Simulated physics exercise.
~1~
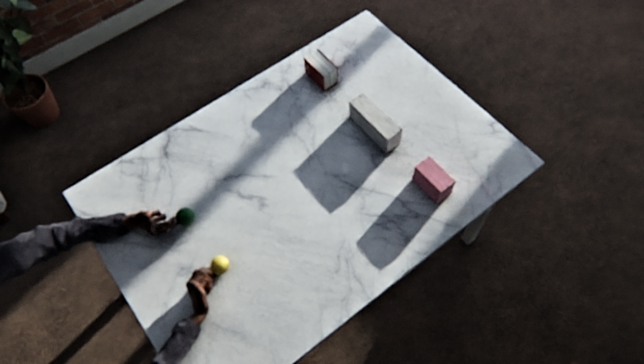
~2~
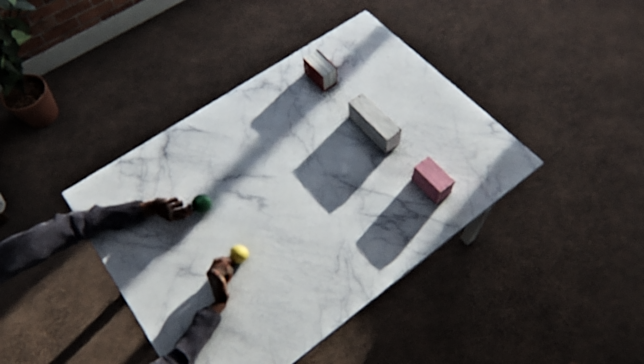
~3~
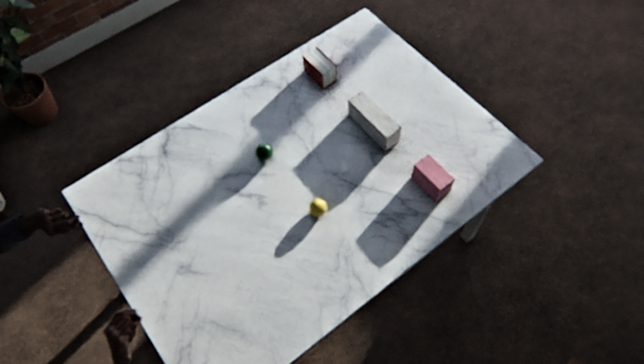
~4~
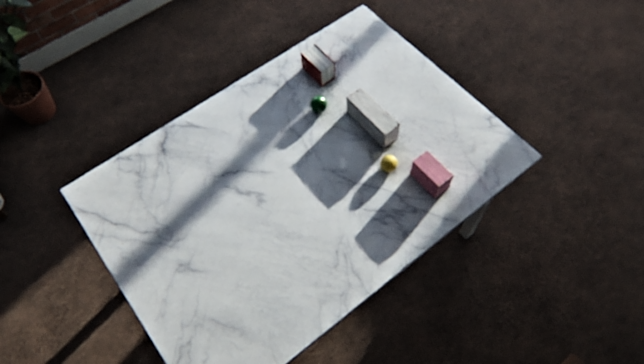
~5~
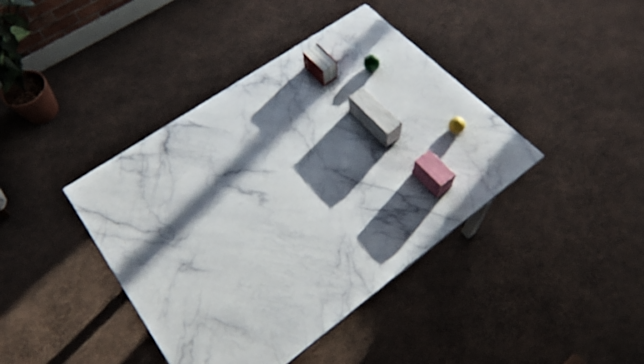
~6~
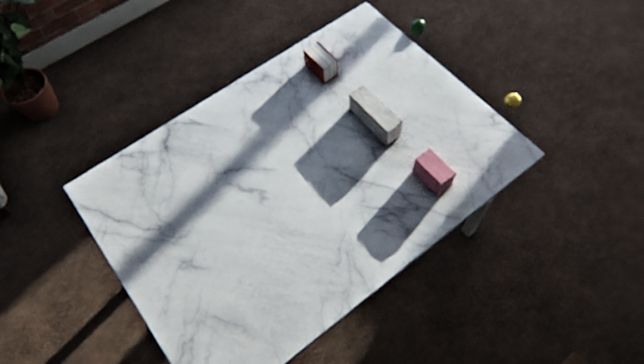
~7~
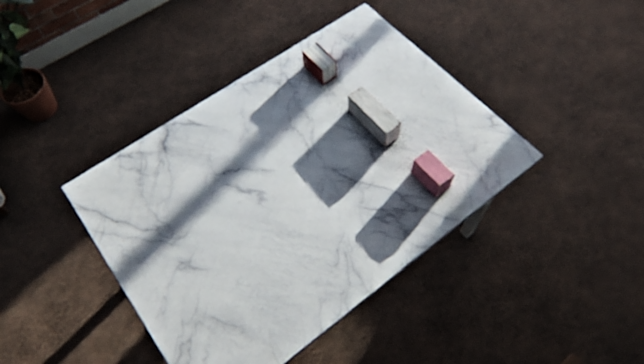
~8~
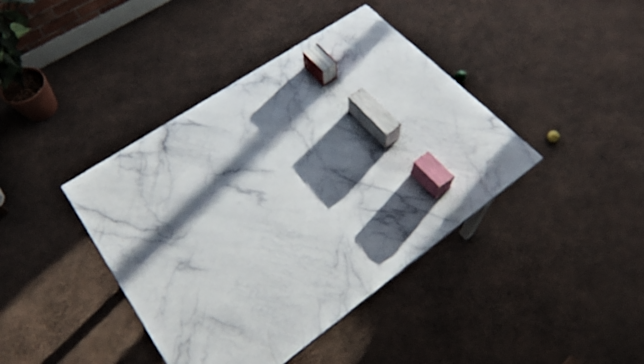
To begin with, two hands at the lower left of a marble table push a green ball and a yellow ball toward a row of three blocks, one red and white, one pale and one pink. The hands let go and draw back as the balls roll up and to the right. The green ball passes between the red and pale blocks, while the yellow one passes between the pale and pink blocks. Both clear the row, leave the far edge and drop out of view. Finally, they reappear on the dark floor beyond the table.
